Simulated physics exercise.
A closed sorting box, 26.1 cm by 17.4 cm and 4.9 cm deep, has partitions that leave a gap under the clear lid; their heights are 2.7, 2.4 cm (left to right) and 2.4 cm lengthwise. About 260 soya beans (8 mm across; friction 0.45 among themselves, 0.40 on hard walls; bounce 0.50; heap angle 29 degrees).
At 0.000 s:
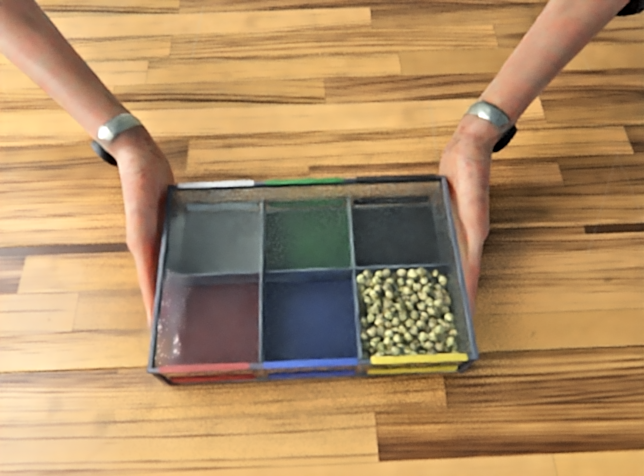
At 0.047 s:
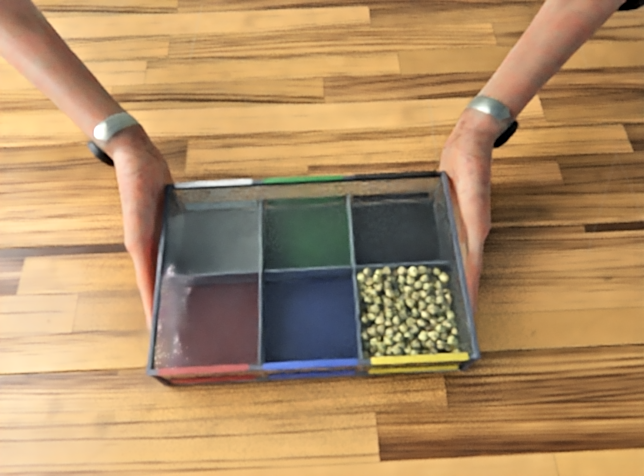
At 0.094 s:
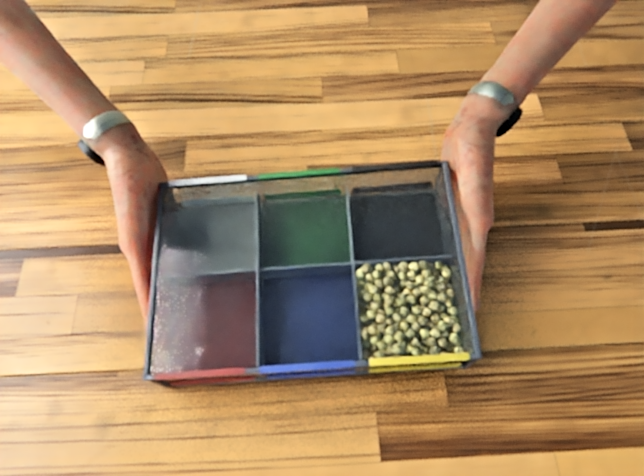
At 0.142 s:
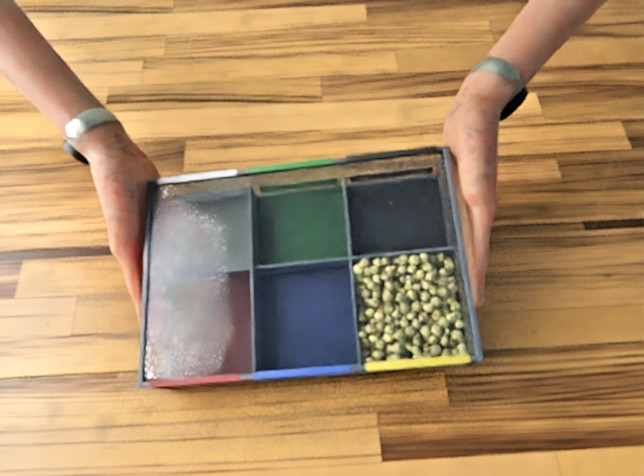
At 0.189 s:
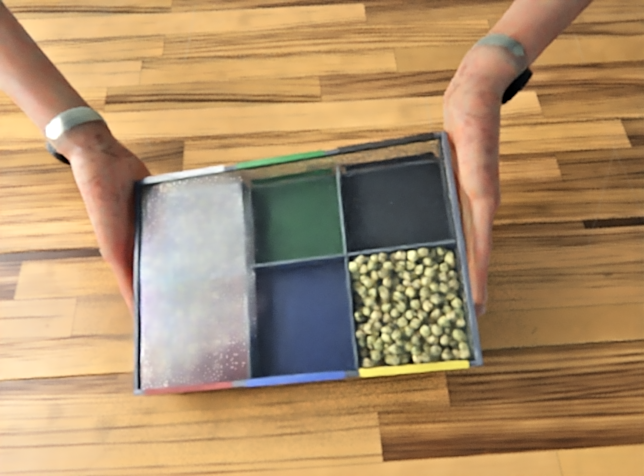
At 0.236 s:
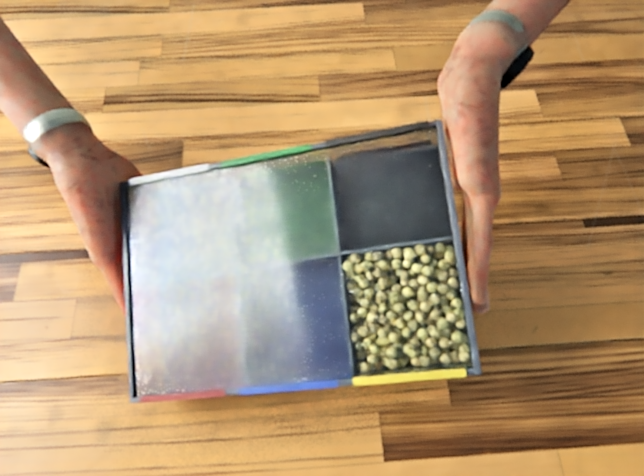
Two hands hold a clear-lidded sorting box above a striped light-wood surface, seen from above by a still camera. Its six compartments are marked white, green and black along the back and red, blue and yellow along the front, with pale beans filling the yellow one at front right. The hands tilt the box increasingly toward its front left corner, while a whitish haze spreads rightward from the left compartments and the beans stay in place.
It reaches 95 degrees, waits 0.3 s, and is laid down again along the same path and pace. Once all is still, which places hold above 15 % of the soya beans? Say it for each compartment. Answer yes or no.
Red: Yes, blue: Yes, green: No, yellow: Yes, white: No, black: No.
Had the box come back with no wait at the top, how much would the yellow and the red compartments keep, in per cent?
In that case yellow 35, red 30.
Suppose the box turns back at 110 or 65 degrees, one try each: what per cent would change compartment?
Some 75 and 35 per cent.
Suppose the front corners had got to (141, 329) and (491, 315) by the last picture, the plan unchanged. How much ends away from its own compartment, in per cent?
Then about 95 per cent.
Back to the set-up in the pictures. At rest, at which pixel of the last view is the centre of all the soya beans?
Near (291, 356).
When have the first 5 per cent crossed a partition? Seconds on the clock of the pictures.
At about 0.65 s.
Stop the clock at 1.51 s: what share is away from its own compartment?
Roughly 65 per cent.
After 1.00 s, tilt 95 degrees; red 20 %, blue 30 %, yellow 50 %.
Then, at 1.51 s, tilt 50 degrees; red 40 %, blue 30 %, yellow 35 %.
After 2.09 s, tilt 0 degrees; red 40 %, blue 30 %, yellow 30 %.
At rest (2.7 s), red 40 %, blue 30 %, green 0 %, yellow 30 %, white 0 %, black 0 %.
